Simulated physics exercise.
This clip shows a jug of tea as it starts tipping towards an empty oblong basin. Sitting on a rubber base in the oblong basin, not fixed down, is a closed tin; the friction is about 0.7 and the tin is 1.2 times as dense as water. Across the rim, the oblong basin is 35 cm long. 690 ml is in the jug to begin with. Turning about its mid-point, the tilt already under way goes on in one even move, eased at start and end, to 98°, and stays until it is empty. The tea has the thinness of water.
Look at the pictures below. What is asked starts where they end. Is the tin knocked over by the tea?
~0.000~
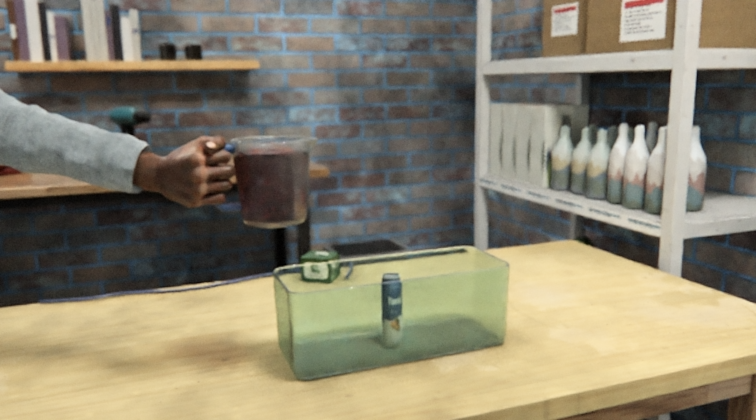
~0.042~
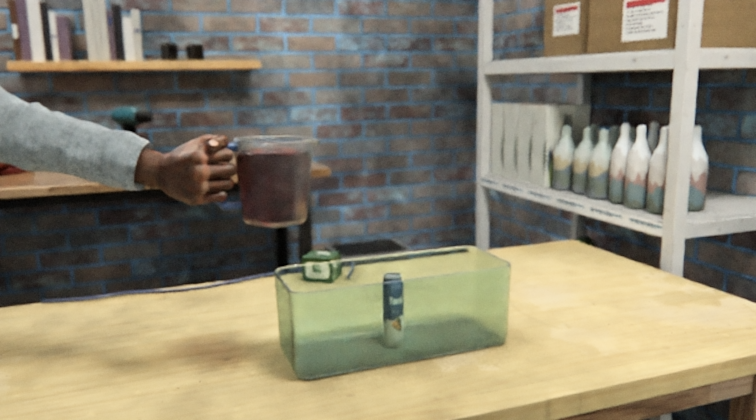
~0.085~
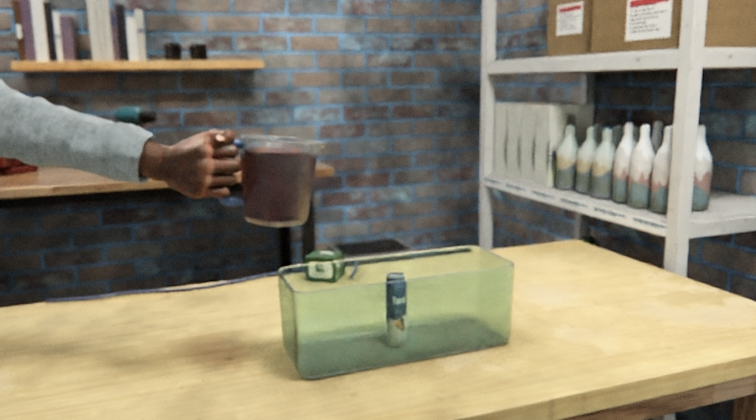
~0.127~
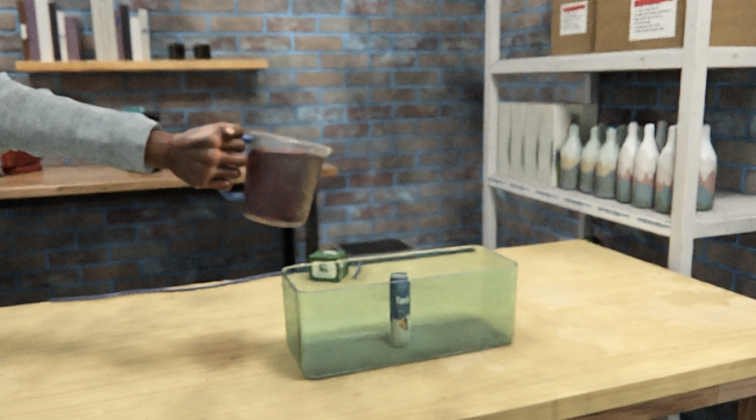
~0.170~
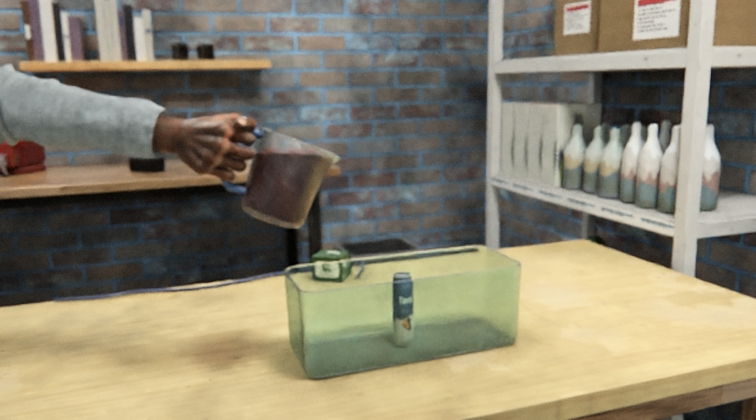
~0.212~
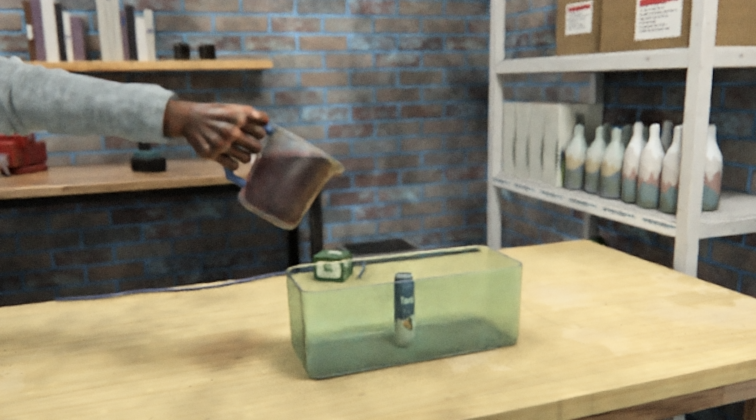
I expect it will tip over.
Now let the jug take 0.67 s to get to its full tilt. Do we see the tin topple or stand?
Then it falls.
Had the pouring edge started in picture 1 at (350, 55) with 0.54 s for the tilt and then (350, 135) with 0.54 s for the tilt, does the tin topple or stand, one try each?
The tin stays vertical the first time and stays vertical the second time.
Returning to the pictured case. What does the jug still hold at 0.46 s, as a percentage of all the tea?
Close to 56 percent of the liquid remains at that time.
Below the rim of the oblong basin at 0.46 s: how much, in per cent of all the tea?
About 14%.
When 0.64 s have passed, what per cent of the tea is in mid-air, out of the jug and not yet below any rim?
Estimate: Around 18 per cent.
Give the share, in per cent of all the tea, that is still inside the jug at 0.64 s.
What remains is about 18 percent of it all.
After 0.46 s the tilt is 93° and 55 per cent is still to pour; the tin stands where it began.
After 0.64 s the tilt is 98° and 17 per cent is still to pour; the tin leans 7°.
After 0.83 s the tilt is 98° and 5 per cent is still to pour; the tin leans 32°.
After 1.04 s the tilt is 98° and 1 per cent is still to pour; the tin lies on its side.
In the end the tin lies on its side.
